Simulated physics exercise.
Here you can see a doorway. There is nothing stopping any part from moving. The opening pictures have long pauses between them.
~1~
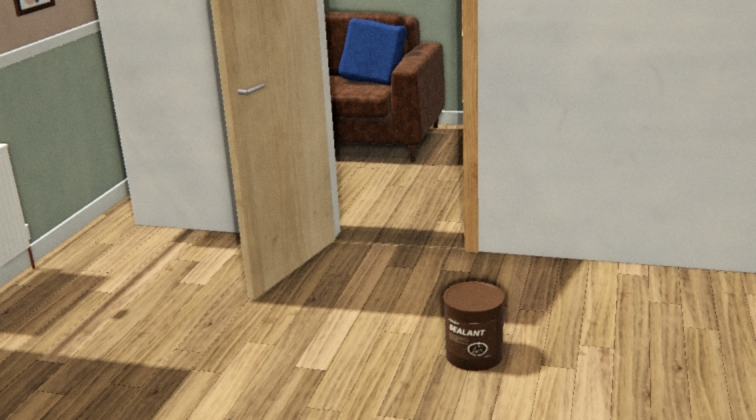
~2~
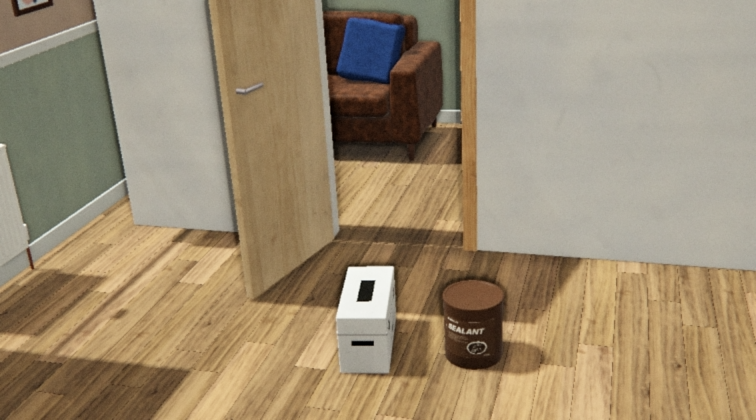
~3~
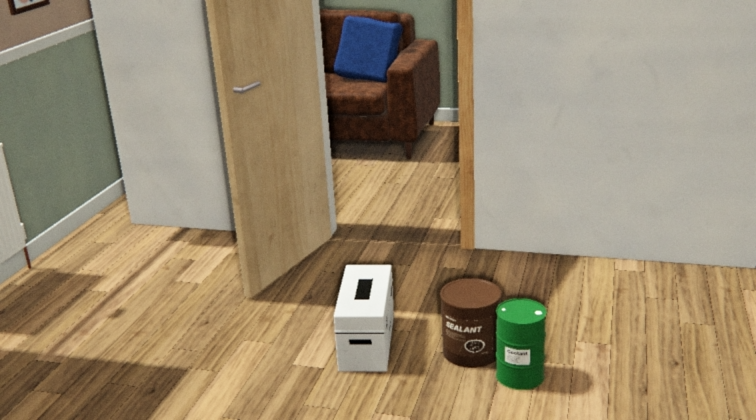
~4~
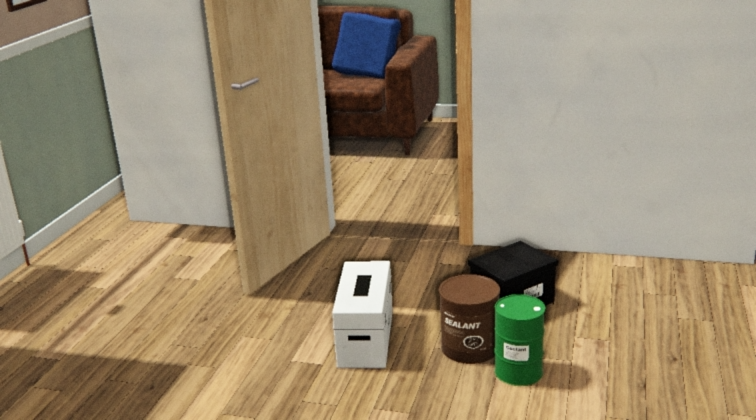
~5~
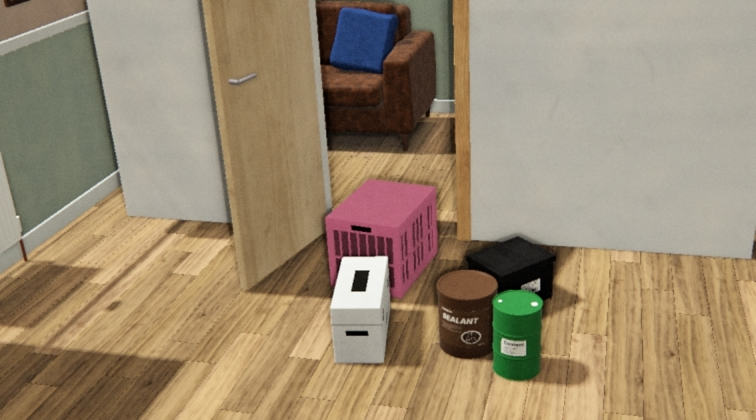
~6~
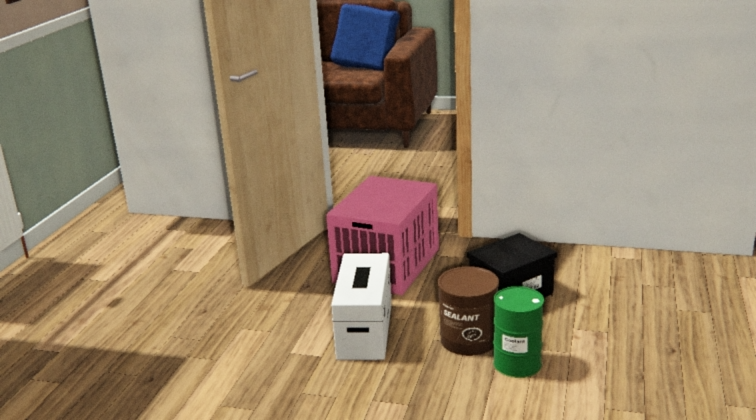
Containers appearing one by one beside a brown pail near an open doorway: white box, green canister, black tote, pink chest.
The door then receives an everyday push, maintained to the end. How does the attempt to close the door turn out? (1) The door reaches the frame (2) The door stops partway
The door stops partway.
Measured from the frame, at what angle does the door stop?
It stays open at around 70°.
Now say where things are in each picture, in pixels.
In the first picture, door wide open and still; brown pail (474, 326).
In the second picture, door wide open and still.
In the third picture, door wide open and still; brown pail (471, 323); white toolbox (366, 316).
In the fourth picture, door wide open and still; green canister (519, 340); black tote (513, 282).
In the fifth picture, door wide open and still; brown pail (467, 314); white toolbox (362, 308).
In the sixth picture, door wide open and still; pink chest (385, 233); green canister (518, 332).
Then, 0.40 s on from there, door at 99°.
Then, 0.70 s on from there, door at 88°.
Then, 1.00 s on from there, door at 77°.
Then, 1.20 s on from there, door at 70°.
In the end, door at 69°; all 5 unmoved. At the end, from the last picture's camera, pink chest near (390, 232).
